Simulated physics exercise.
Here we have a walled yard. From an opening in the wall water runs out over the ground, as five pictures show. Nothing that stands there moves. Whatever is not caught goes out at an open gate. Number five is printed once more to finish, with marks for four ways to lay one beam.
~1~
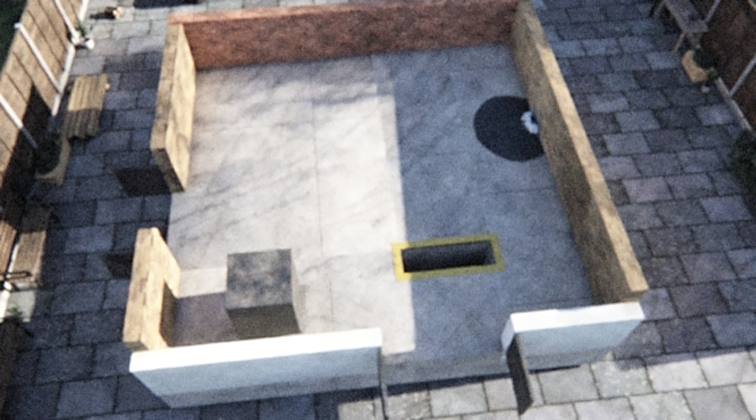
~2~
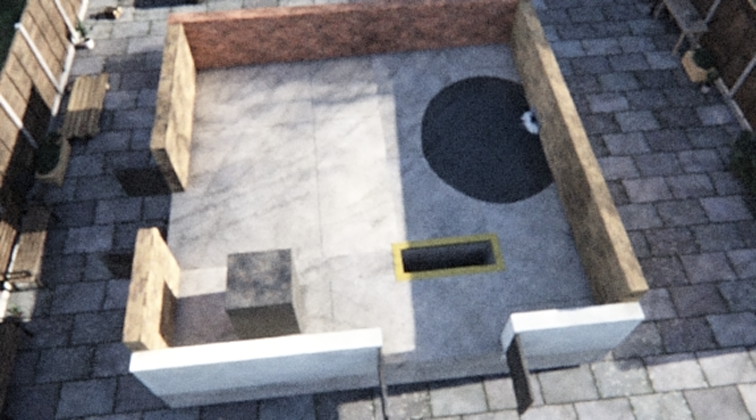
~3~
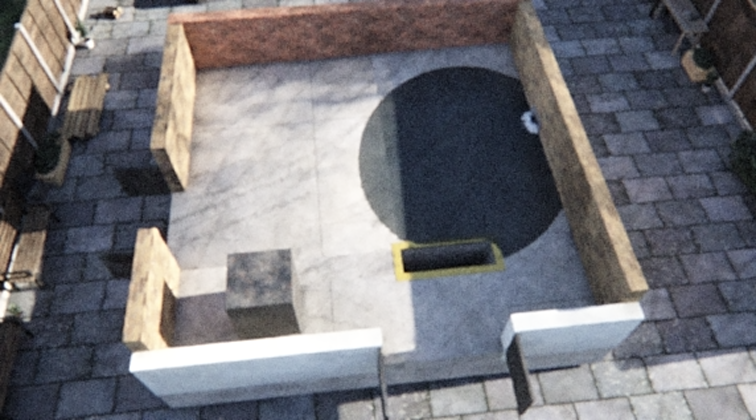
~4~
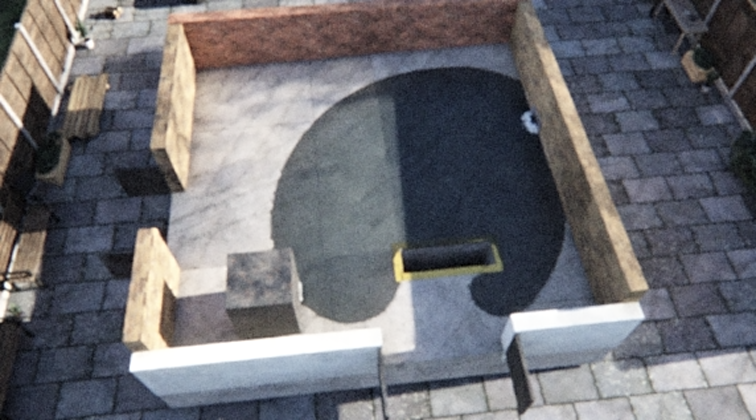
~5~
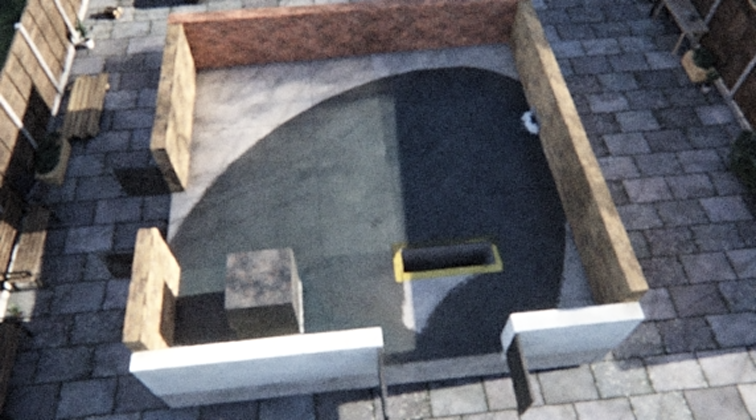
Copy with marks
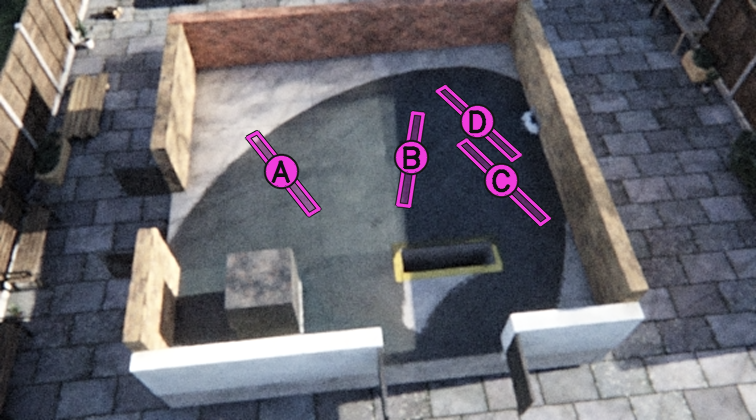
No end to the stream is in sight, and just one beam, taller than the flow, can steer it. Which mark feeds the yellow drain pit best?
Take B.
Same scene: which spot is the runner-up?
That would be A.
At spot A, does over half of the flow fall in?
No.
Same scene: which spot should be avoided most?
That would be C.
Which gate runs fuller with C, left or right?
The left gate.
In magenta, A from (252, 135) to (314, 211); B from (403, 205) to (418, 113); C from (462, 142) to (544, 221); D from (441, 89) to (516, 157).
With A, about 31 % of the stream goes into the yellow drain pit, about 68 % out by the gates.
With B, about 64 % of the stream goes into the yellow drain pit, about 34 % out by the gates.
With C, about 3 % of the stream goes into the yellow drain pit, about 96 % out by the gates.
With D, about 16 % of the stream goes into the yellow drain pit, about 81 % out by the gates.
